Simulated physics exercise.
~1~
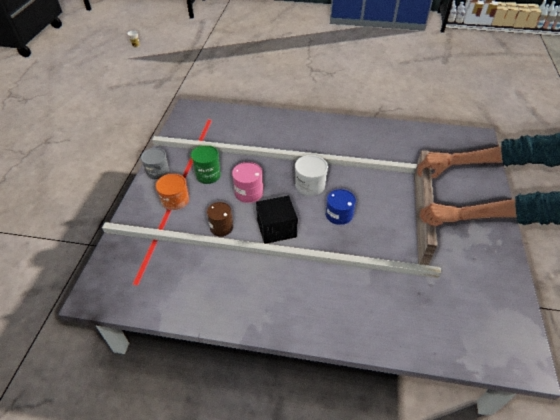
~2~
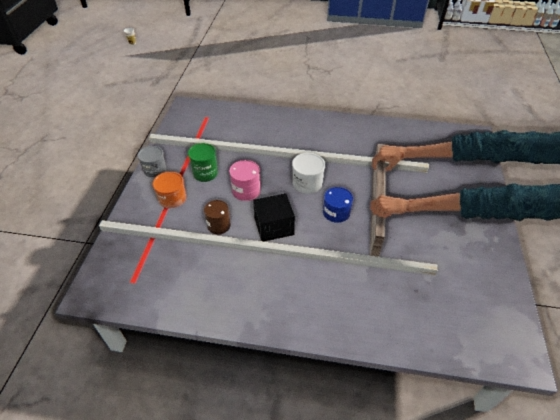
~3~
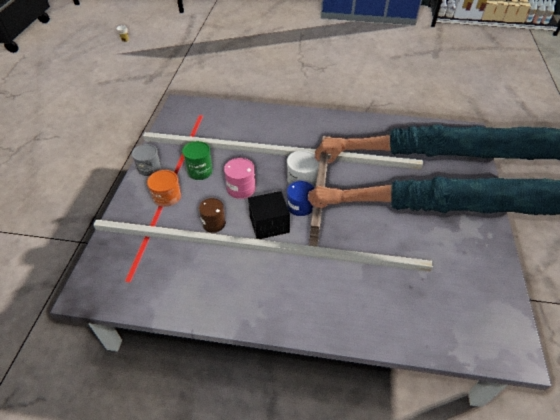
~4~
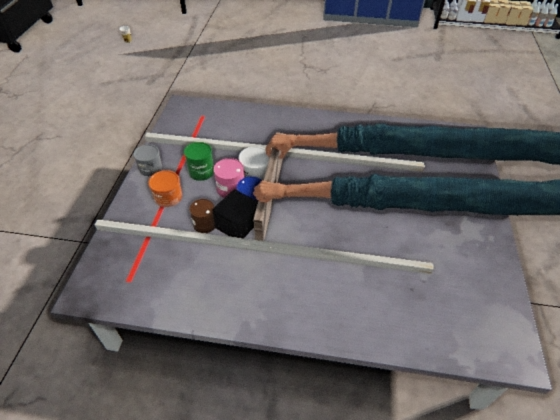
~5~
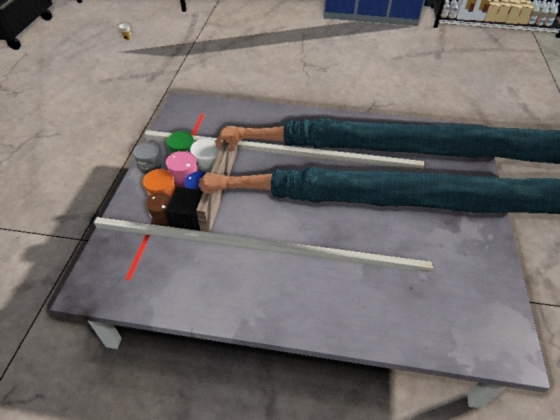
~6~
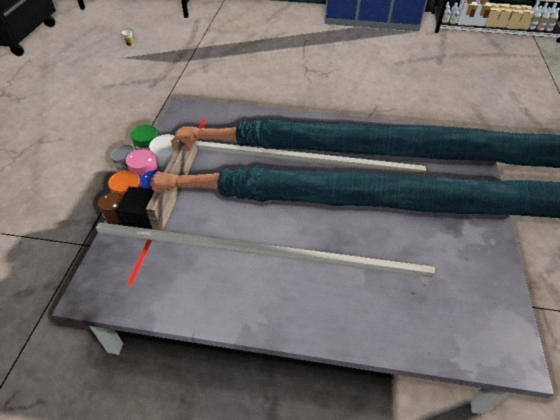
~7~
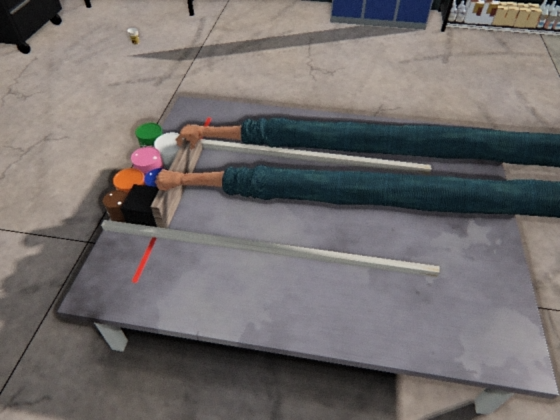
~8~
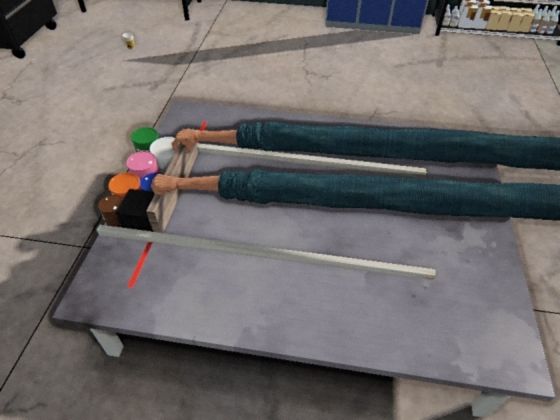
We see two hands push an upright plank leftward along a grey table between two pale rails, gathering colourful cans and a black cube toward the left edge. The plank stops near the red line, the grey can drops out of sight, and the others remain bunched at the edge.
